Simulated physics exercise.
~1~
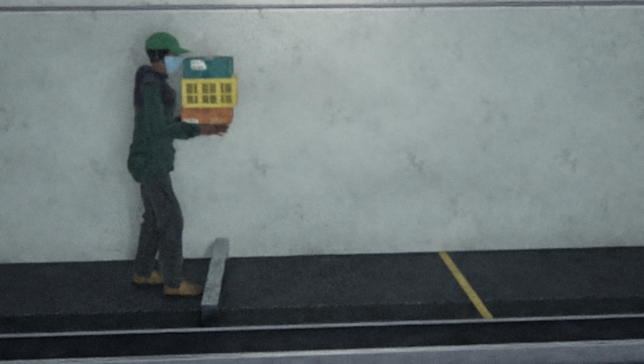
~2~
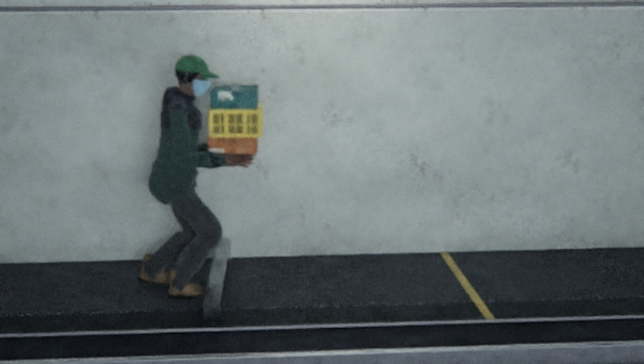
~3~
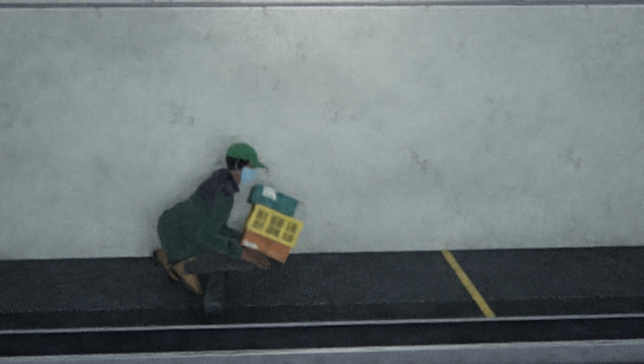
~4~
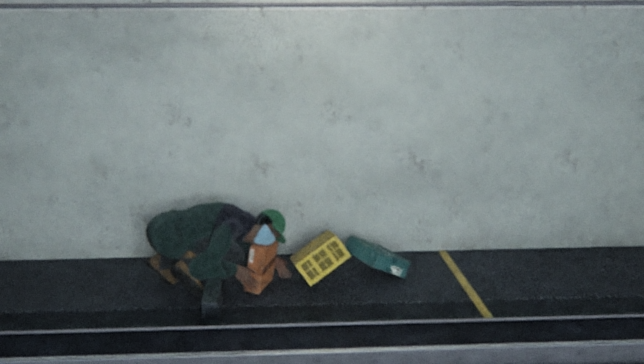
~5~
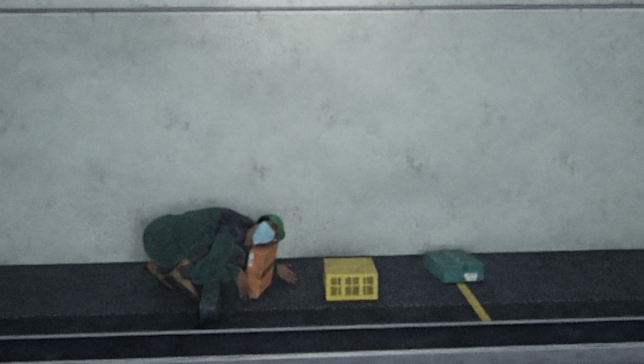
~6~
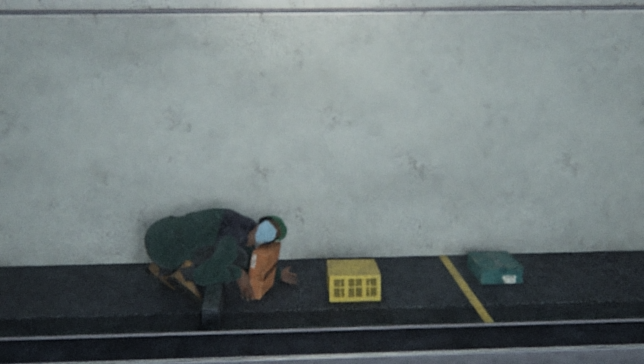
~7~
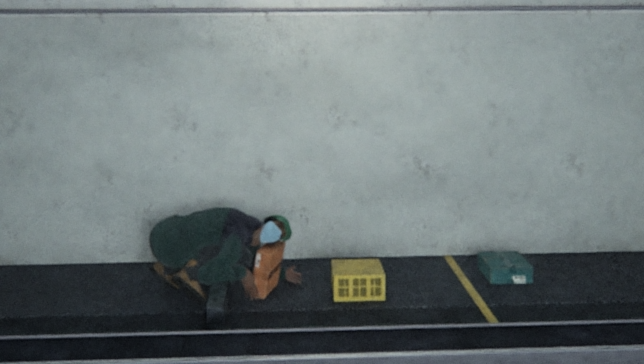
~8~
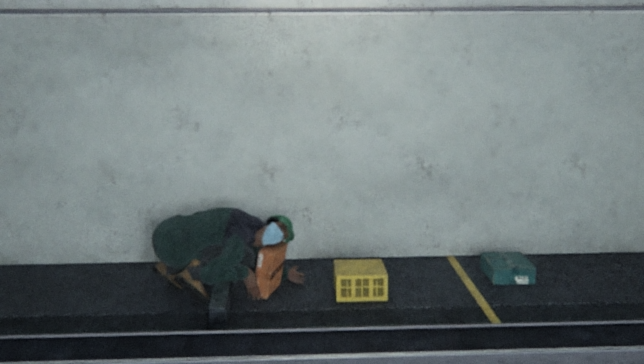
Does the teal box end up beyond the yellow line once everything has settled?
Yes, the teal box slides across the yellow line and comes to rest on the right side of it.
A person in a green cap, holding three stacked boxes, lurched right into a low rail and crumpled to the ground. The yellow crate landed short of the yellow line, the teal box slid past it, and the orange one stayed against the slumped person.
